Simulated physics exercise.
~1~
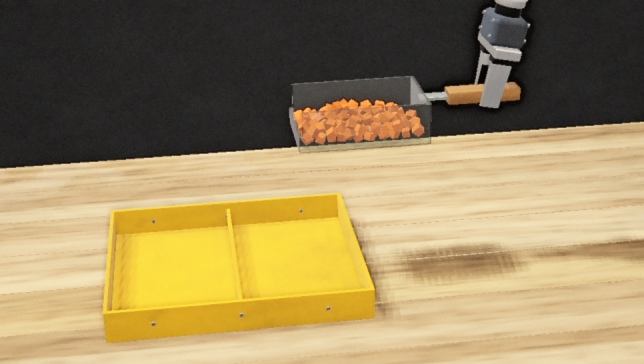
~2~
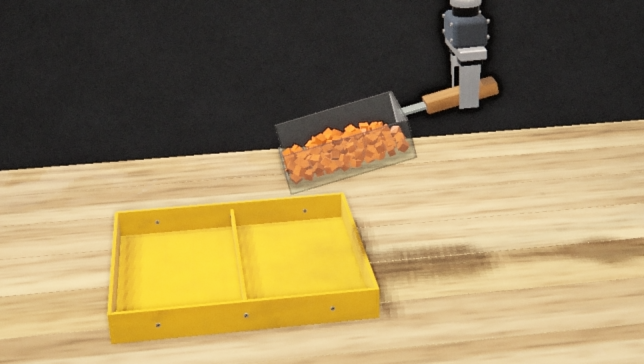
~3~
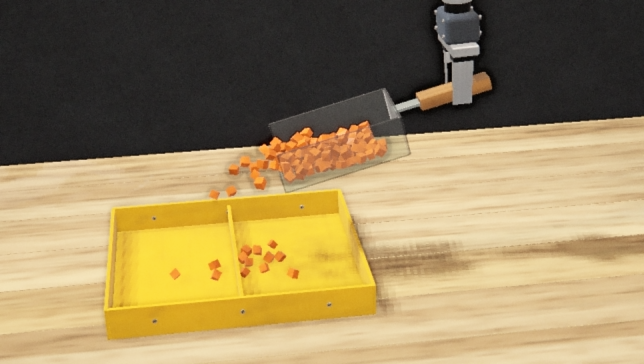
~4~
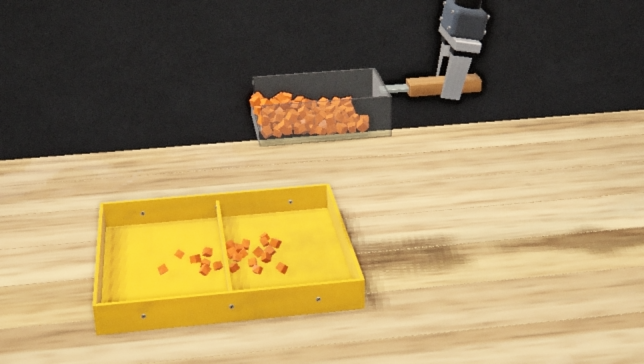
A robotic gripper tilts a clear box, spills some orange cubes into a divided yellow tray, then levels it.
